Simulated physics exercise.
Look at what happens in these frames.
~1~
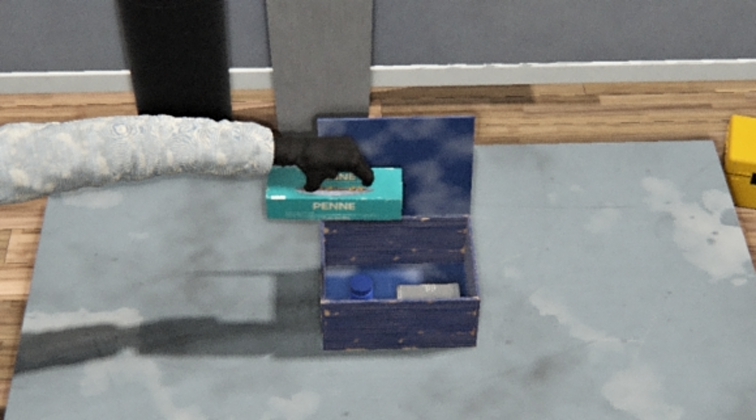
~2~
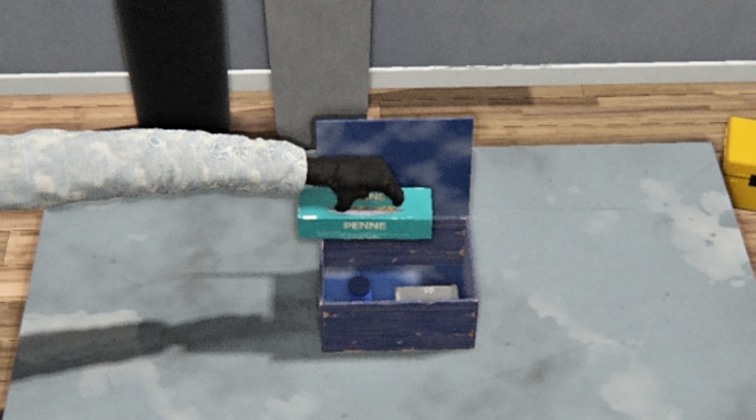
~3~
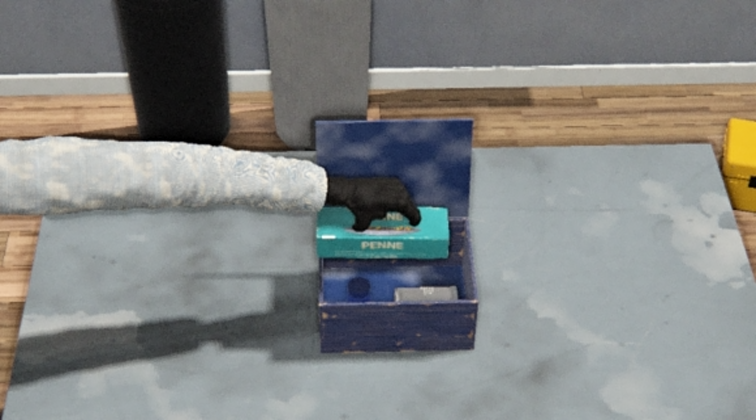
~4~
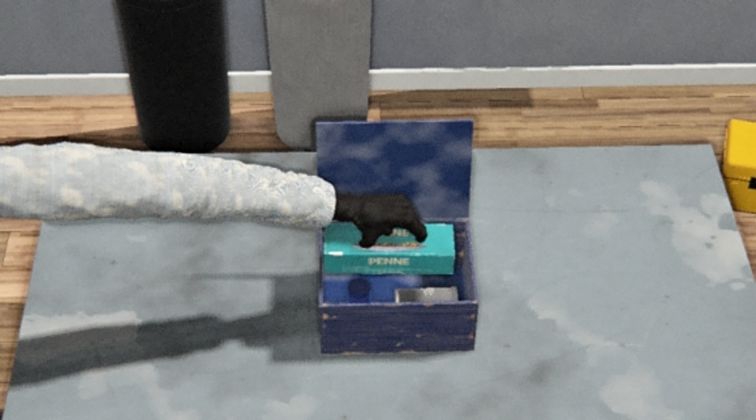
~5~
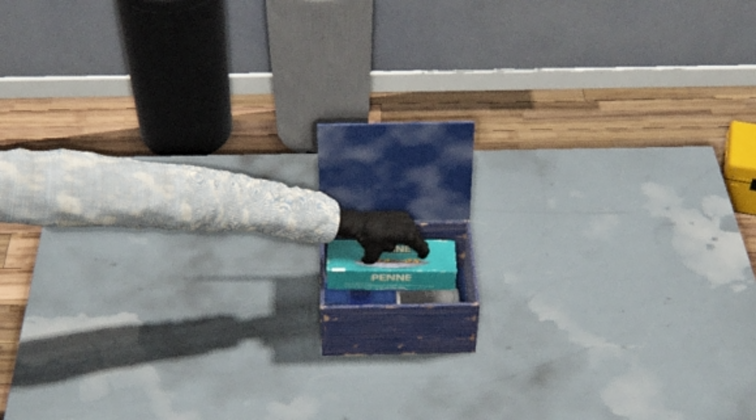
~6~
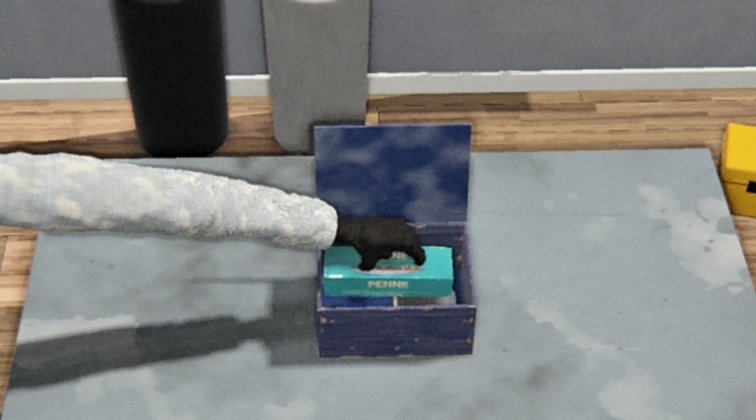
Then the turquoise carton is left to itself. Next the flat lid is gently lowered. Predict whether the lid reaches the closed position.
It does reach it.
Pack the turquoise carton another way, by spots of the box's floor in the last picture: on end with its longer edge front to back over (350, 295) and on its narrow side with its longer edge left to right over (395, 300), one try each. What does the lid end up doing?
Packed the first way the lid is left gaping; packed the second way it lowers fully.
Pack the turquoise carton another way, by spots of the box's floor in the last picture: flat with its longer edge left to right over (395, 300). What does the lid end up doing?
With this placement the lid lies closed.
Then, 0.40 s on from there, turquoise carton turned 74° from how it was put near (389, 283).
Then, 1.30 s on from there, lid 77° above the rim; turquoise carton on its side near (388, 278).
Then, 1.70 s on from there, lid 43° above the rim; turquoise carton on its side near (388, 278).
Then, 2.00 s on from there, lid 7° above the rim; turquoise carton on its side near (388, 278).
In the end, lid shut; toppled in the box, turquoise carton; the other 2 unmoved. At the end, from the last picture's camera, turquoise carton near (388, 278).
